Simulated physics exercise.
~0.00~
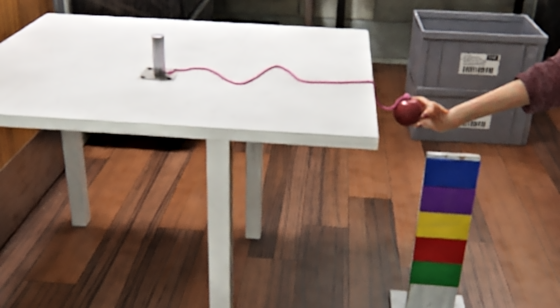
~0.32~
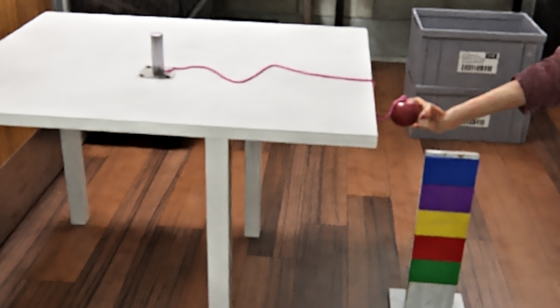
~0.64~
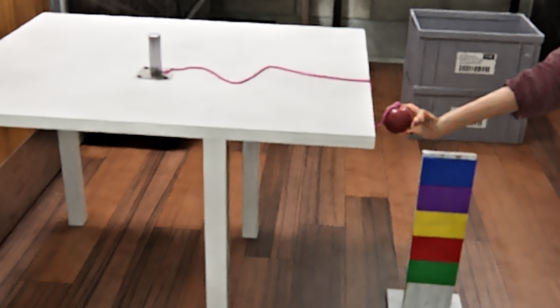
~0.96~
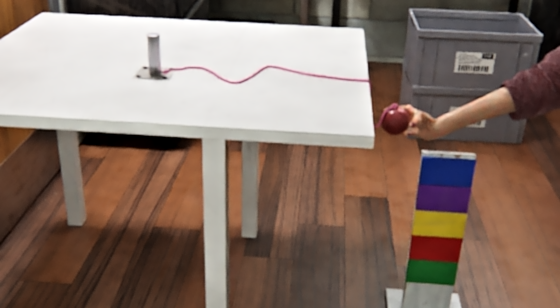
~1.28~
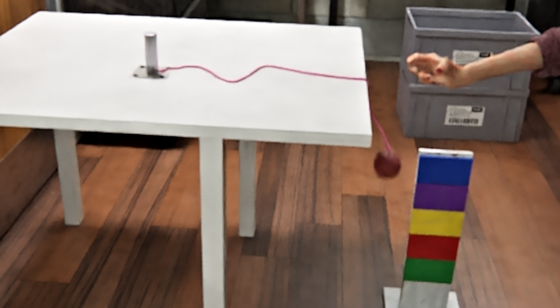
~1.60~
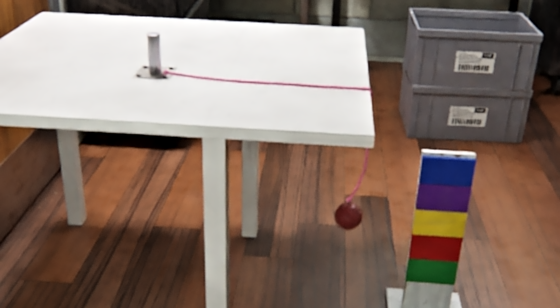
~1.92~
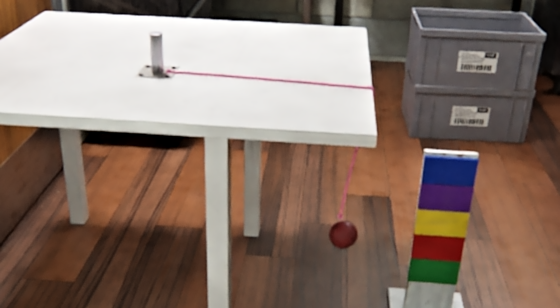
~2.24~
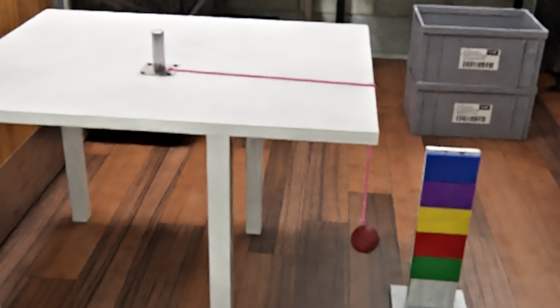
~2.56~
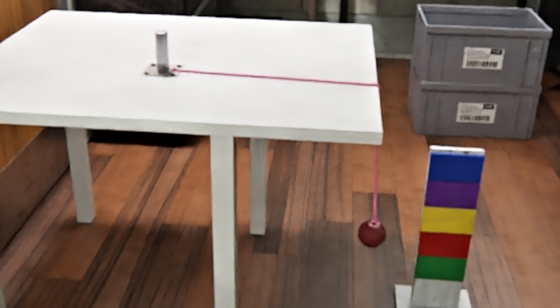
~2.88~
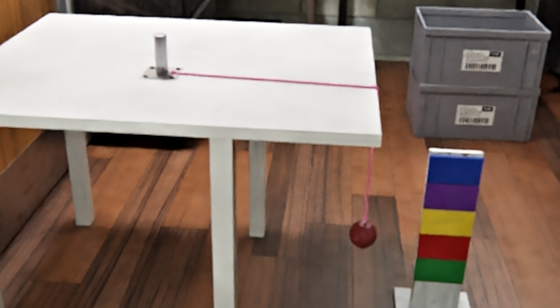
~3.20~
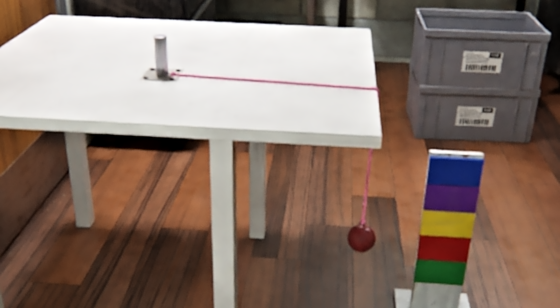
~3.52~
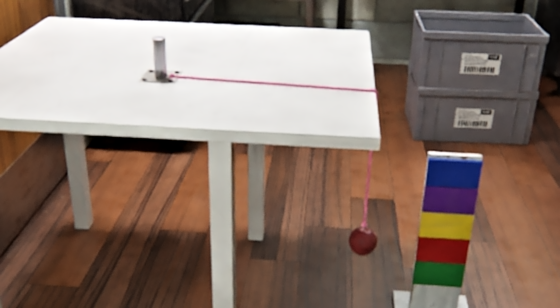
A red apple tied to a shoelace is held by a hand beyond the edge of a white table, then released; it drops and swings left beneath the edge, pulling the shoelace taut from its post, sways slightly right, and ends hanging level with the yellow band.
